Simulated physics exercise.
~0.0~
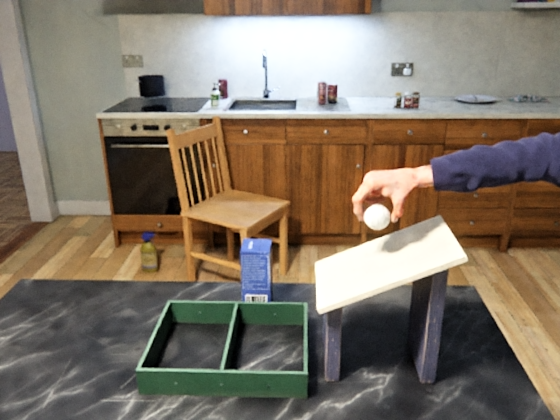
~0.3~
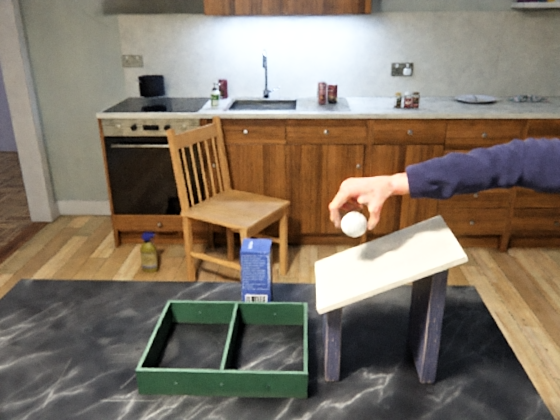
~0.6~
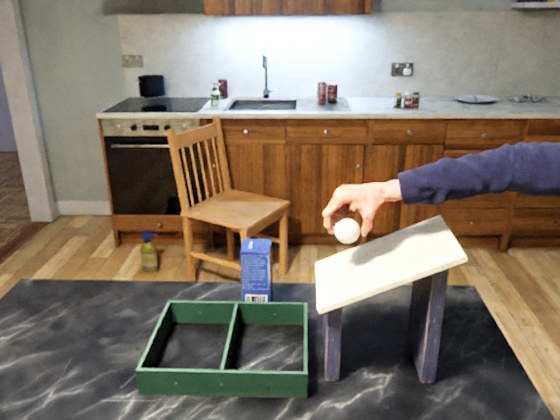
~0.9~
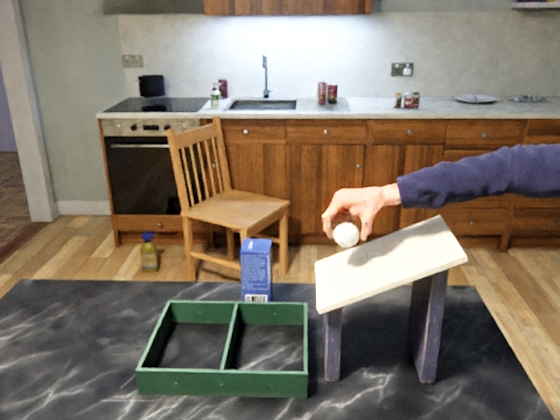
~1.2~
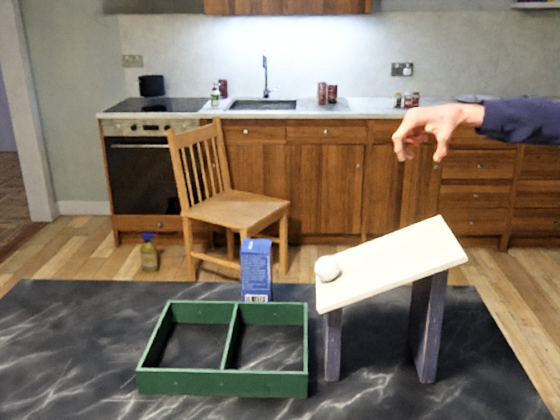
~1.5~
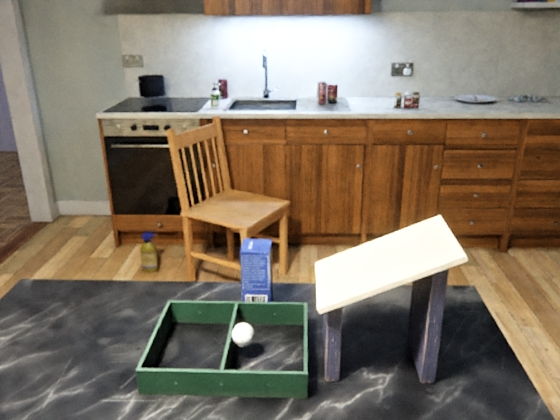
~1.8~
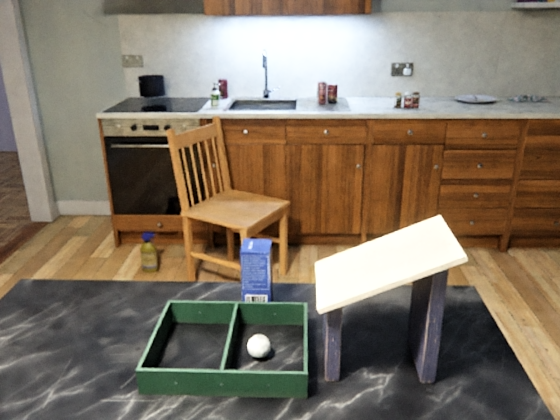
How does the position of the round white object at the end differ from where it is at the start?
At the start the round white object is held by a hand above the slanted board. At the end it is lower and to the left, in the bay of the green tray nearer the board.
